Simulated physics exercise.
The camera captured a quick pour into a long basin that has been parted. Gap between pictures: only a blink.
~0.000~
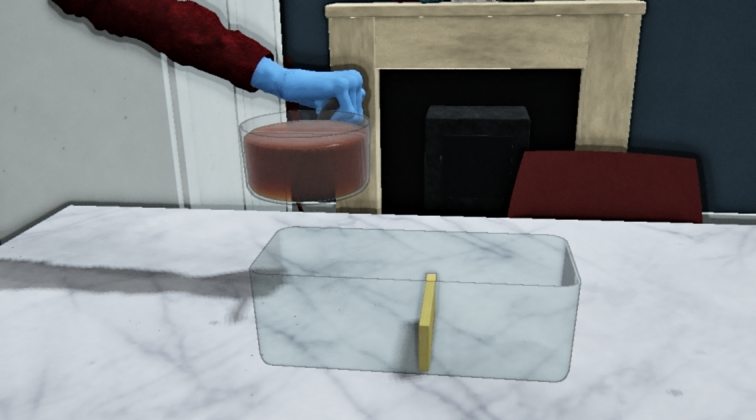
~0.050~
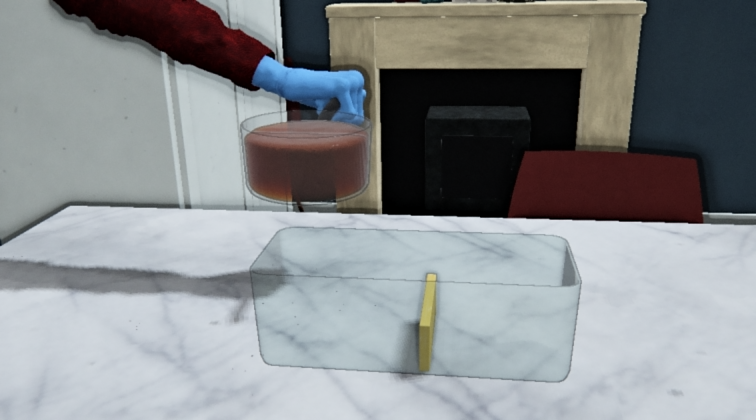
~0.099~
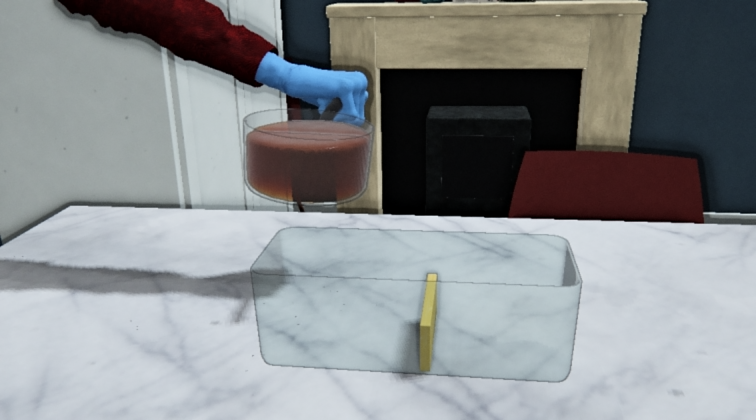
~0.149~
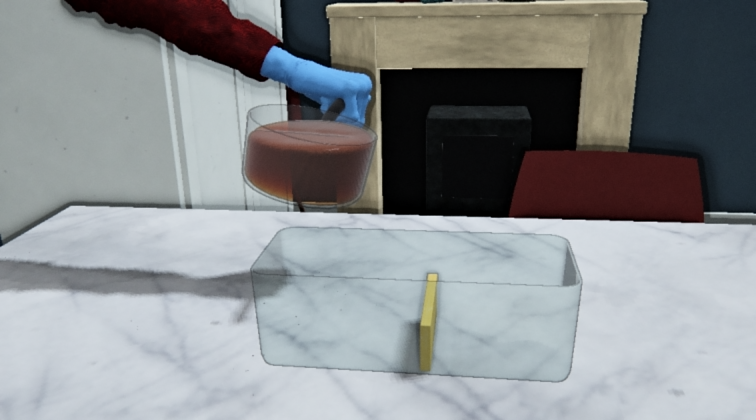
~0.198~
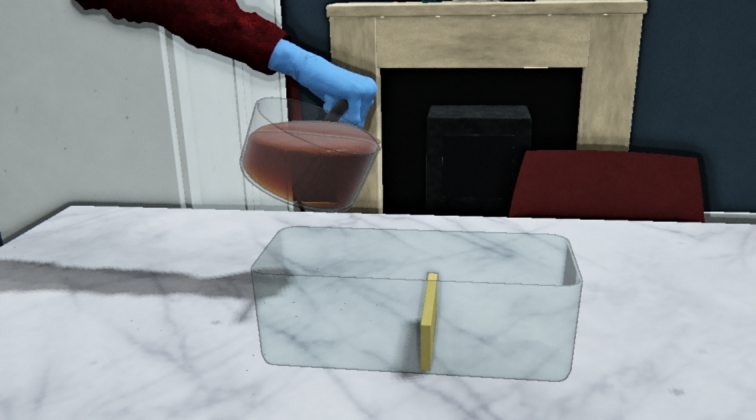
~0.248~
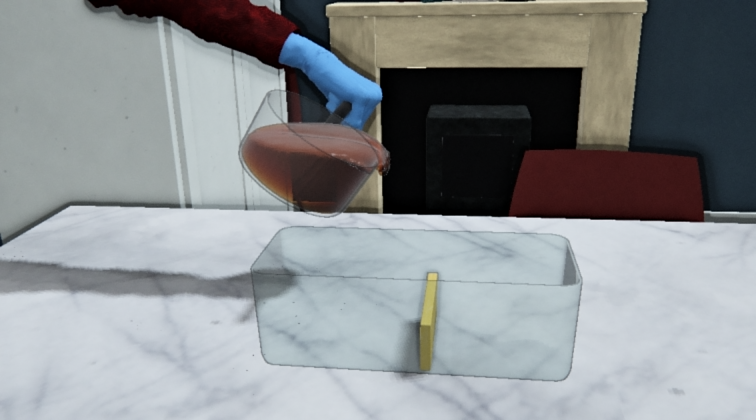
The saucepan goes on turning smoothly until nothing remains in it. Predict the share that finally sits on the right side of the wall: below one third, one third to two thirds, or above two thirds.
Right-side share: Below one third.
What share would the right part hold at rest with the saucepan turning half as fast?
Roughly 50 in a hundred.
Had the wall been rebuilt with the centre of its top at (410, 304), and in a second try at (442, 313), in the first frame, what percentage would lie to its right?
50 per cent first, then 20 per cent.
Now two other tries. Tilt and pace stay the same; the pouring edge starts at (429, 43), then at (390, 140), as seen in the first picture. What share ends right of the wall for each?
Close to 85 in a hundred, then close to 45 in a hundred.
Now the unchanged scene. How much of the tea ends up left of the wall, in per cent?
Close to 70 per cent.
After 0.52 s the tilt is 99° and 23 per cent is still to pour, 24 is left of the wall and 20 right of it.
After 0.72 s the tilt is 110° and 4 per cent is still to pour, 66 is left of the wall and 25 right of it.
After 0.93 s the tilt is 110° and 0 per cent is still to pour, 66 is left of the wall and 25 right of it.
After 1.16 s the tilt is 110° and 0 per cent is still to pour, 72 is left of the wall and 26 right of it.
In the end 72 per cent lies left of the wall, 26 right of it and 3 outside.
